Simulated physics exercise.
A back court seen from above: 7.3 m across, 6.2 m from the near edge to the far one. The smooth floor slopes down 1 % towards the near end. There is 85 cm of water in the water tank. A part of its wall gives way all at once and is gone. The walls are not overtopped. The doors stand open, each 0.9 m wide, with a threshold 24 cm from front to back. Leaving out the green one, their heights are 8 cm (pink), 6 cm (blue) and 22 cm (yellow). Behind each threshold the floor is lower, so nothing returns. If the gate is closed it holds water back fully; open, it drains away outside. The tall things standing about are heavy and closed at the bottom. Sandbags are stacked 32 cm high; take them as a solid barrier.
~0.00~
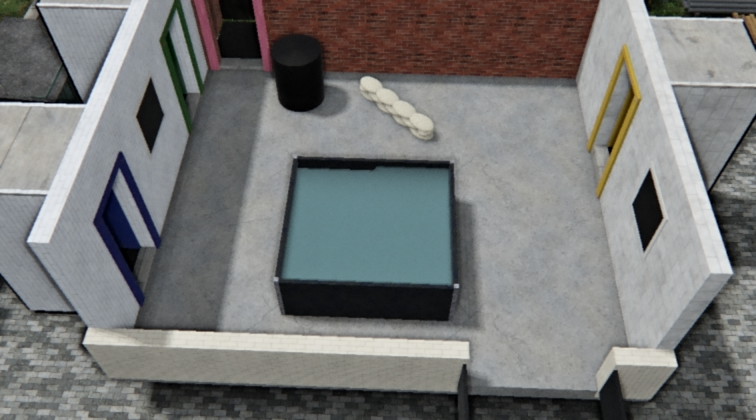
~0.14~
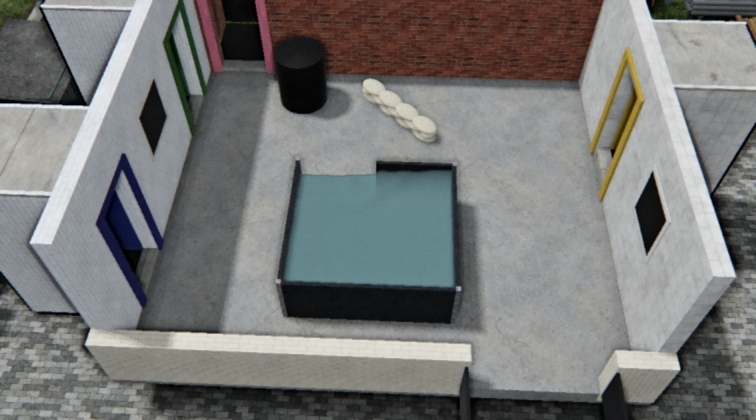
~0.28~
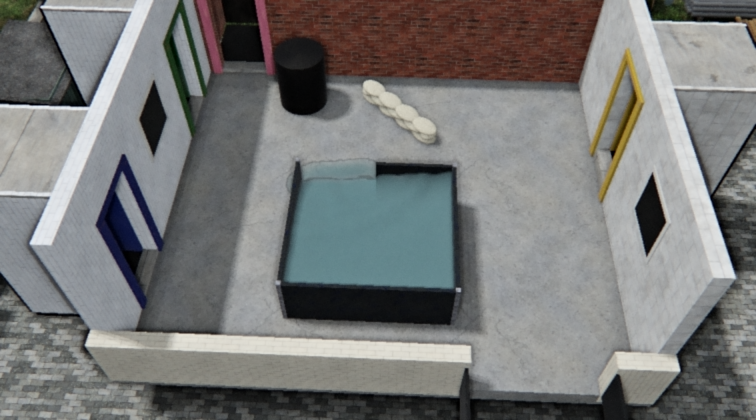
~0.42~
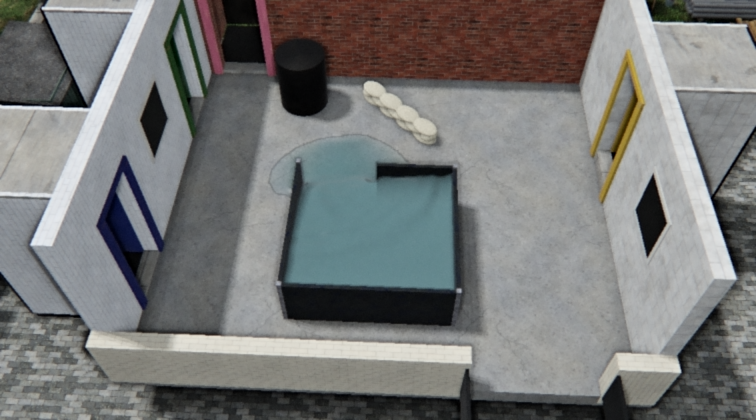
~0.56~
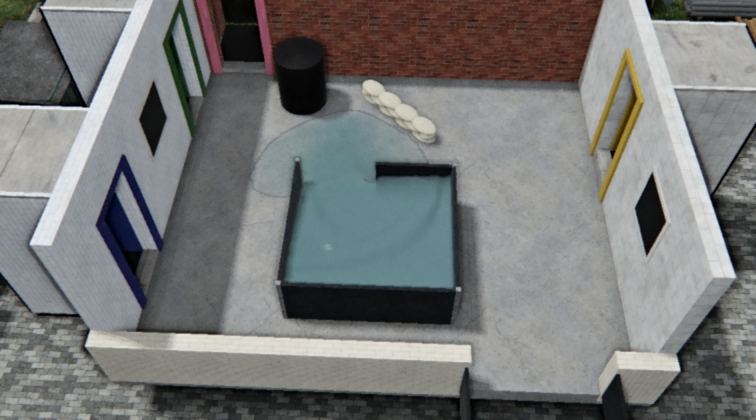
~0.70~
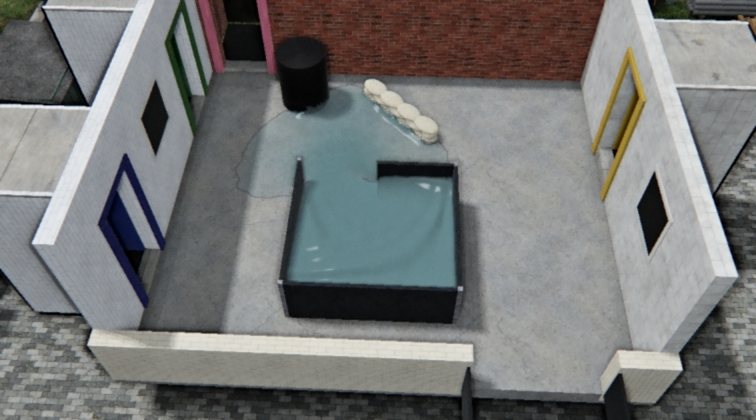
The clip opens on a walled court seen from above, with still water filling a dark square tank. Part of the tank's far wall vanishes on the left, and water pours through the gap, spreading across the grey floor in a widening sheet towards the black cylinder and pale sandbags.
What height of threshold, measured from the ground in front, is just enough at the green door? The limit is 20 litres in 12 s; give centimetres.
Close to 32 cm is just enough.
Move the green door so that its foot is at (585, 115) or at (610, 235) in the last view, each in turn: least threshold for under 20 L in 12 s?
Roughly 10.5 and 7.5 cm.
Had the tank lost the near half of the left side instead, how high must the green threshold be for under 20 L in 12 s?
Some 10.0 cm.
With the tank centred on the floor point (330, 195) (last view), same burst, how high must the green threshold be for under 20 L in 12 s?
About 38 cm.
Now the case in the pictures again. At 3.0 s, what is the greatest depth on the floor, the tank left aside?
About 38 cm.
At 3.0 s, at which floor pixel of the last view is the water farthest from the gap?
At about (576, 84).
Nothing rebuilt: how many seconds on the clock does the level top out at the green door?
Near 2.8 s.
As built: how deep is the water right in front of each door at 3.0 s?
Depths in cm: Pink 19, blue 0, green 28, yellow 0.
After 1.4 s water covers 25 % of the floor, deepest (56 cm) near (348, 77); 1 cm at the green door, 0 litres in over its 5 cm threshold.
After 3.0 s water covers 50 % of the floor, deepest (38 cm) near (213, 73); 28 cm at the green door, 203 litres in over its 5 cm threshold.
After 12.0 s water covers 95 % of the floor, deepest (15 cm) near (134, 346); 9 cm at the green door, 720 litres in over its 5 cm threshold.
At the green door as built, the water arrived by 1.4 s and peaked near 30 cm at 2.8 s.
Run again over the same 12 s with other heights there, 41 litres in over 28 cm, 6 litres over 38 cm. The limit of 20 litres is kept from about 32 cm up.
